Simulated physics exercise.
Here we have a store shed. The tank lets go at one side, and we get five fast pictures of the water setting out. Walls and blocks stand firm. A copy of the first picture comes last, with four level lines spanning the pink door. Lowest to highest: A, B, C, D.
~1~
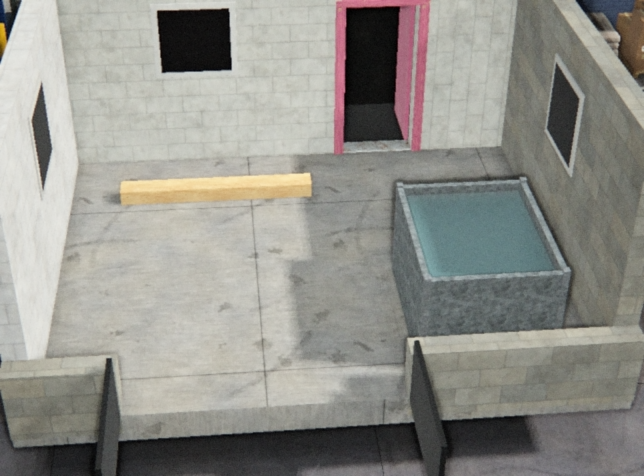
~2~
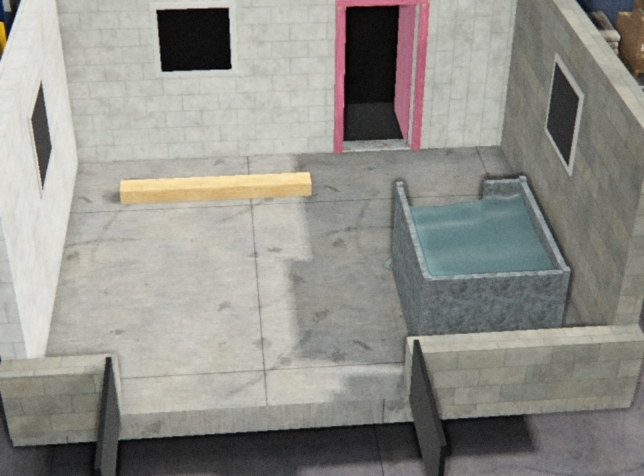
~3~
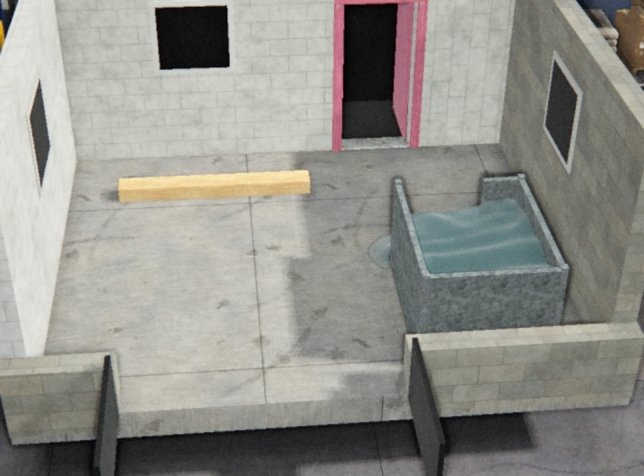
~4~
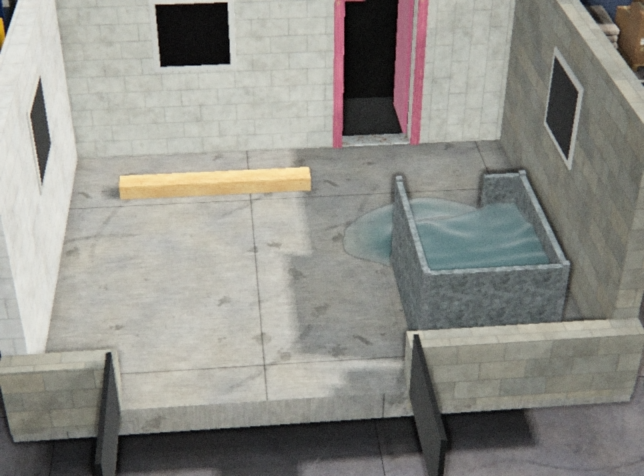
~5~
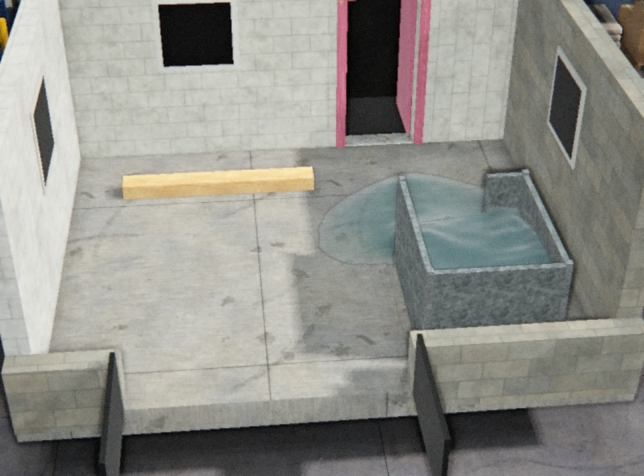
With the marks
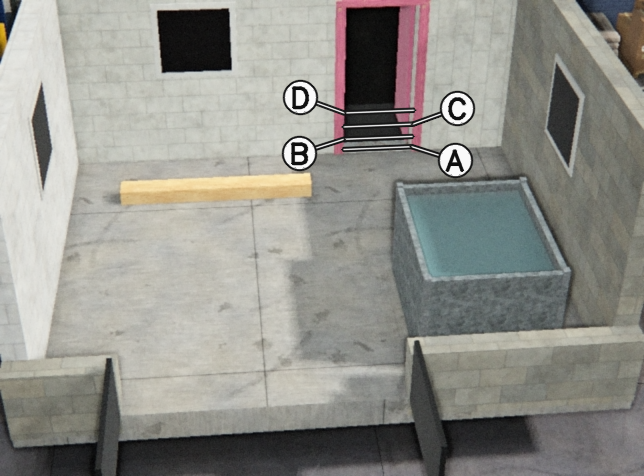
A grey tank of blue-green water stands at the right of a roofless, block-walled store shed, seen from above its open front. A pale yellow beam lies towards the back left, near a pink-framed doorway, while dark gates stand open in front. The tank's far side opens and rippling water pours out behind it, spreading leftward in a widening sheet across the grey floor, as the view shifts very slightly.
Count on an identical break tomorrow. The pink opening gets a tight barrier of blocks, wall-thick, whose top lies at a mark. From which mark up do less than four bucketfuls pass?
C will do.
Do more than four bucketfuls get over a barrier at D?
No, that is safe.
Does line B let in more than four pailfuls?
Yes, it does.
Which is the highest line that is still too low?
The answer is B.
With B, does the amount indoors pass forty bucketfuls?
No, it does not.
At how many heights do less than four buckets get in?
Two.
On the marked copy, A at (377, 148); B at (378, 137); C at (378, 125); D at (379, 111); from the bottom up A, B, C, D.
If A is chosen, dozens of bucketfuls pour in.
If B is chosen, some 20 bucketfuls get in.
If C is chosen, a bucket or two gets in.
If D is chosen, nothing gets over.
